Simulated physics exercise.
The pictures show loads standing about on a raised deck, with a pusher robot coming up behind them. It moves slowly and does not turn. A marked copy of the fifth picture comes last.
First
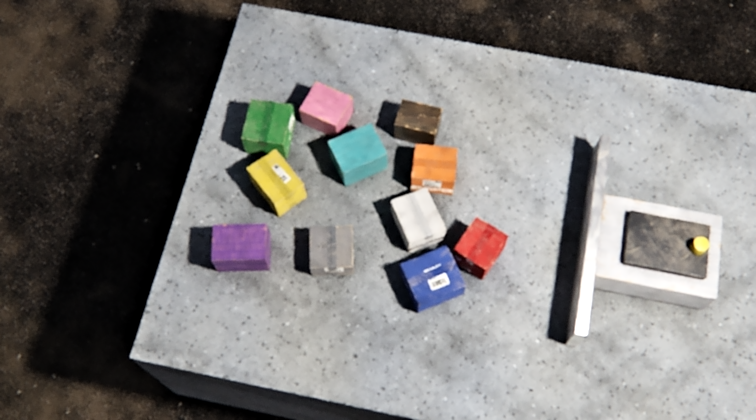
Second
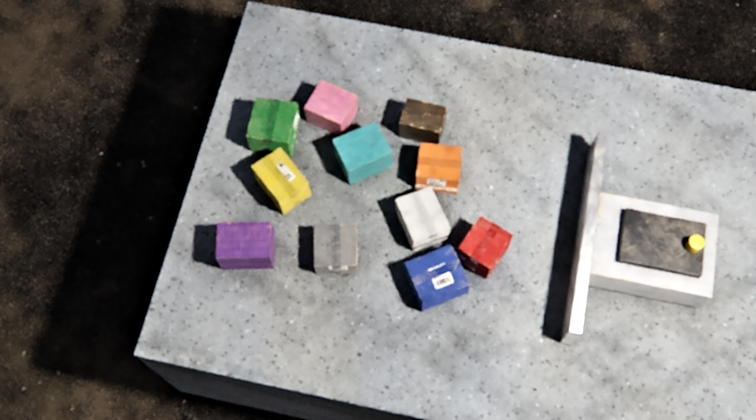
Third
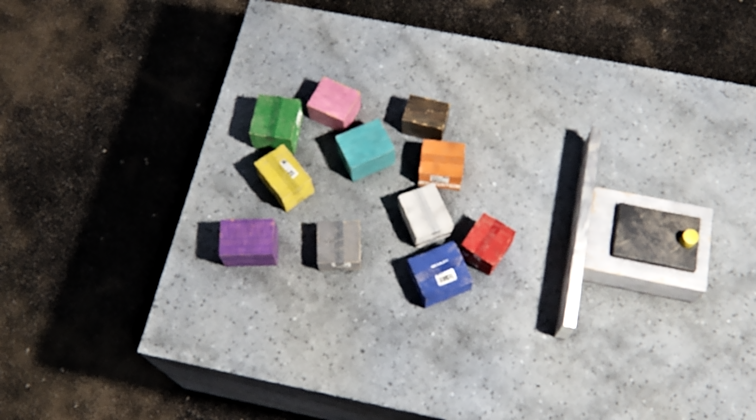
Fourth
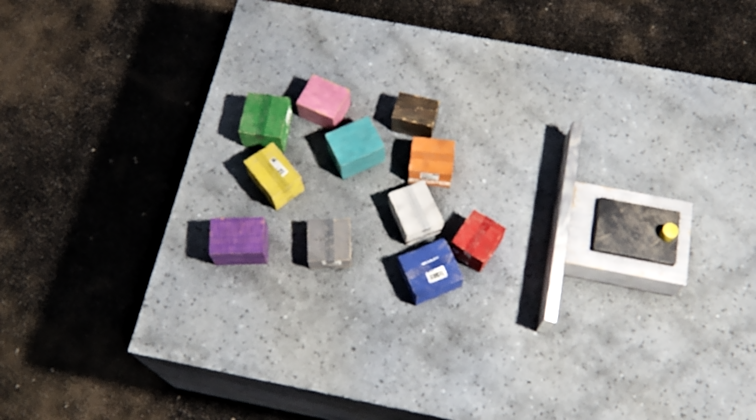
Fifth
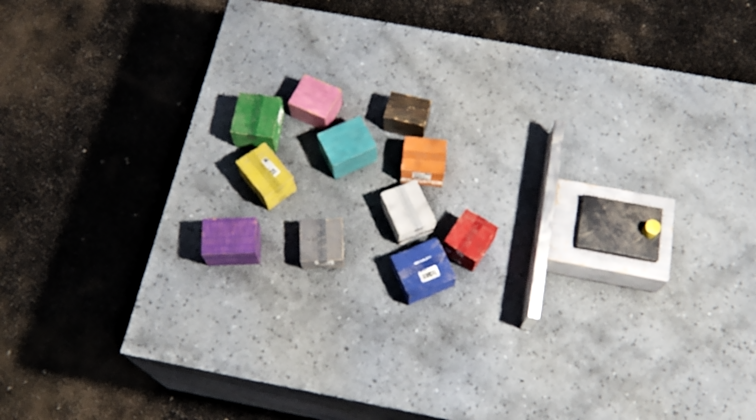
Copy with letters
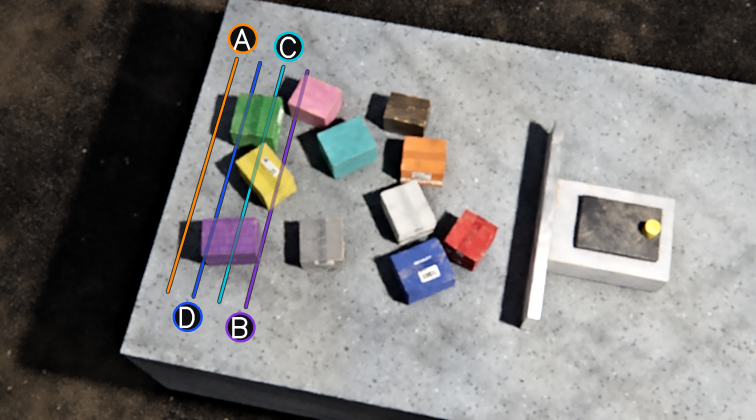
The video shows colourful boxes scattered across a speckled grey raised deck, with a white pusher robot on the right. The robot creeps left without turning, slightly narrowing the gap to the boxes, which stay in place on the deck.
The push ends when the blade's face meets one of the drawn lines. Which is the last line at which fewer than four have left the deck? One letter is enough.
Line C.
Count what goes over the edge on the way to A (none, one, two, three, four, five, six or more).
By then, six or more.
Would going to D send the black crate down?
No.
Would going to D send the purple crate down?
Yes.
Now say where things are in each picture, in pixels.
In the first picture, robot (661, 243); grey box (332, 251); yellow parcel (277, 183).
In the second picture, robot (656, 241); turquoise crate (363, 153).
In the third picture, robot (651, 236); purple crate (249, 243).
In the fourth picture, robot (630, 230); black crate (415, 116).
In the fifth picture, robot (613, 227); red box (469, 241); blue parcel (422, 271); green parcel (258, 123).
On the copy, A at (204, 169); B at (278, 183); C at (253, 178); D at (229, 174).
On C. First, robot (504, 207); blue parcel (394, 280); red box (407, 236).
Then, robot (398, 187); green parcel (236, 114); purple crate (203, 242).
Finally, robot (314, 172); yellow parcel over the edge; green parcel over the edge; two fallen.
By contrast, A drops seven; B is within the limit but short; D drops six.
